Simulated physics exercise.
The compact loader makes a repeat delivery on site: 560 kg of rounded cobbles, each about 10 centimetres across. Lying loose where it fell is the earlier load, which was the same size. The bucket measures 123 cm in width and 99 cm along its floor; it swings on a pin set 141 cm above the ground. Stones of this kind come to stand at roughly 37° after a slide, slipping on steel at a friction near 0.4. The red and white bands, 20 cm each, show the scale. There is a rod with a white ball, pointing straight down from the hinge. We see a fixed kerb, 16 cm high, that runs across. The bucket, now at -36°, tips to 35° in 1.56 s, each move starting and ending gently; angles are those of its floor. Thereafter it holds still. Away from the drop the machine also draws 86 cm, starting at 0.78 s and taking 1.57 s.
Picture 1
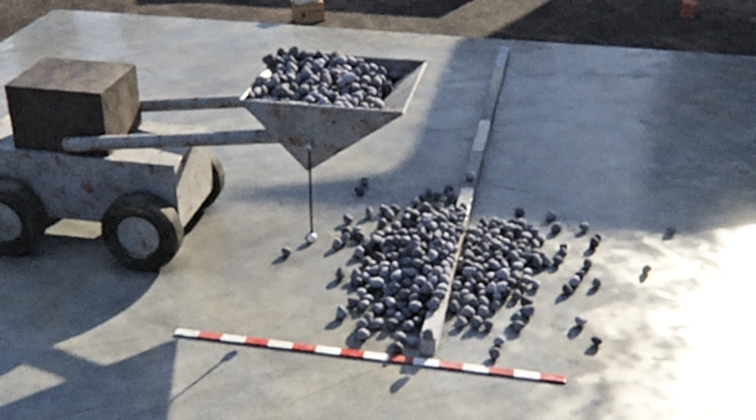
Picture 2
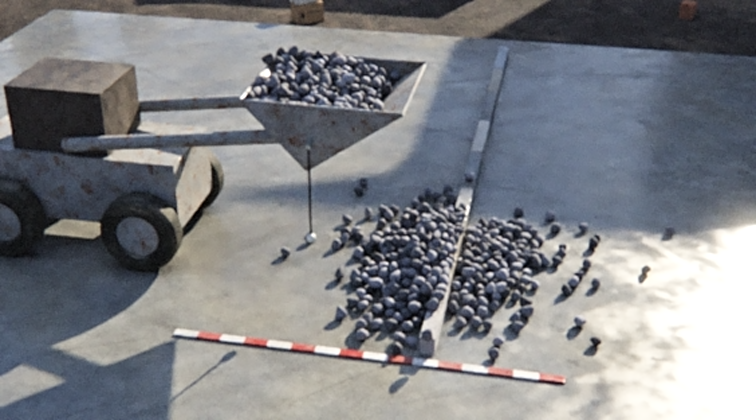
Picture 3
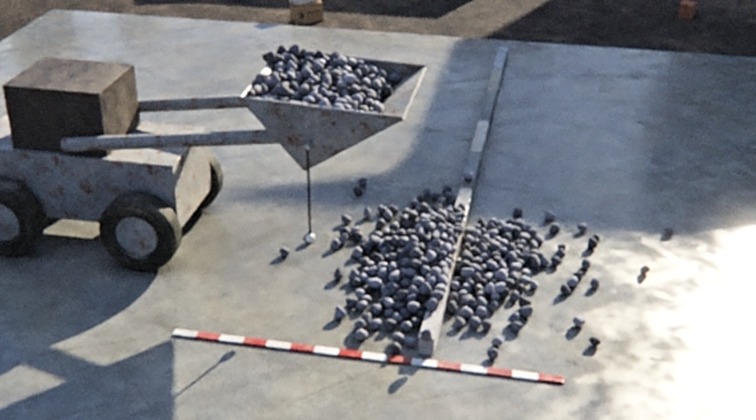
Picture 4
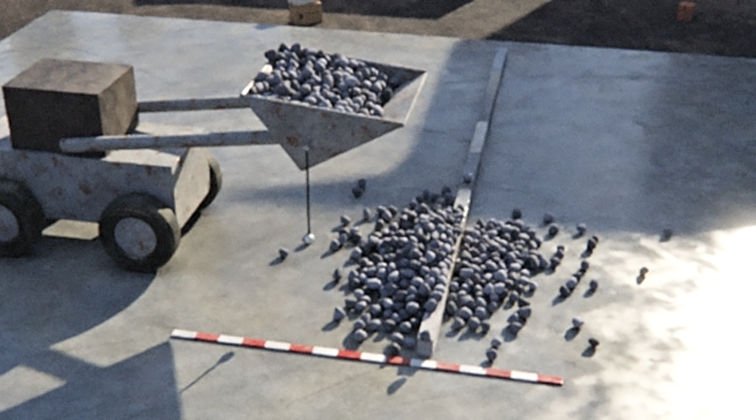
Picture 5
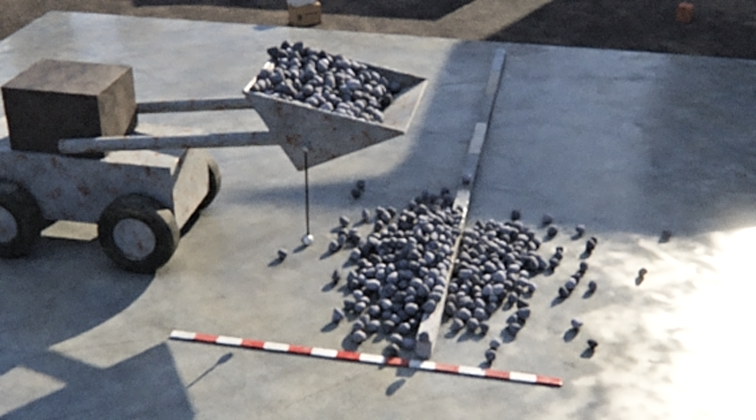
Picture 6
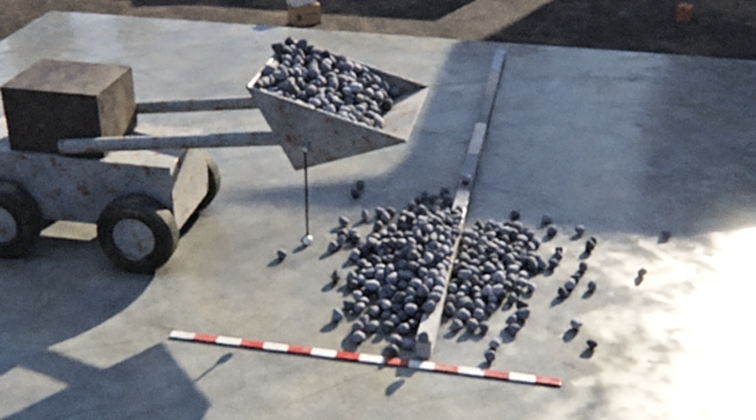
On a sunlit concrete floor, a wheeled loader slowly tilts its stone-filled bucket forward.
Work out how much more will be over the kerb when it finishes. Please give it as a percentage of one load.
Around 1 out of 100.
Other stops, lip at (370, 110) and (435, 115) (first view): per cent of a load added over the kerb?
Around 0 percent, then around 15 percent.
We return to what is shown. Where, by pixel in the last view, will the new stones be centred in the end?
They end up centred around (365, 246).
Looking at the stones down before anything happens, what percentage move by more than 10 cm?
10 %.
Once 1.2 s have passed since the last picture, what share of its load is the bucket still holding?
Close to 30 in a hundred.
Then, 0.7 s after the last picture the floor is at 24°; in per cent of one load, 98 in the bucket, 71 on this side of the kerb, 31 over the kerb; the foremost stones are at (606, 263).
Then, 1.2 s after the last picture the floor is at 35°; in per cent of one load, 31 in the bucket, 138 on this side of the kerb, 31 over the kerb; the foremost stones are at (606, 263).
Then, 2.3 s after the last picture the floor is at 35°; in per cent of one load, 0 in the bucket, 168 on this side of the kerb, 32 over the kerb; the foremost stones are at (606, 263).
Then, 5.1 s after the last picture the floor is at 35°; in per cent of one load, 0 in the bucket, 168 on this side of the kerb, 32 over the kerb; the foremost stones are at (606, 263). Net gain over the kerb, 1.
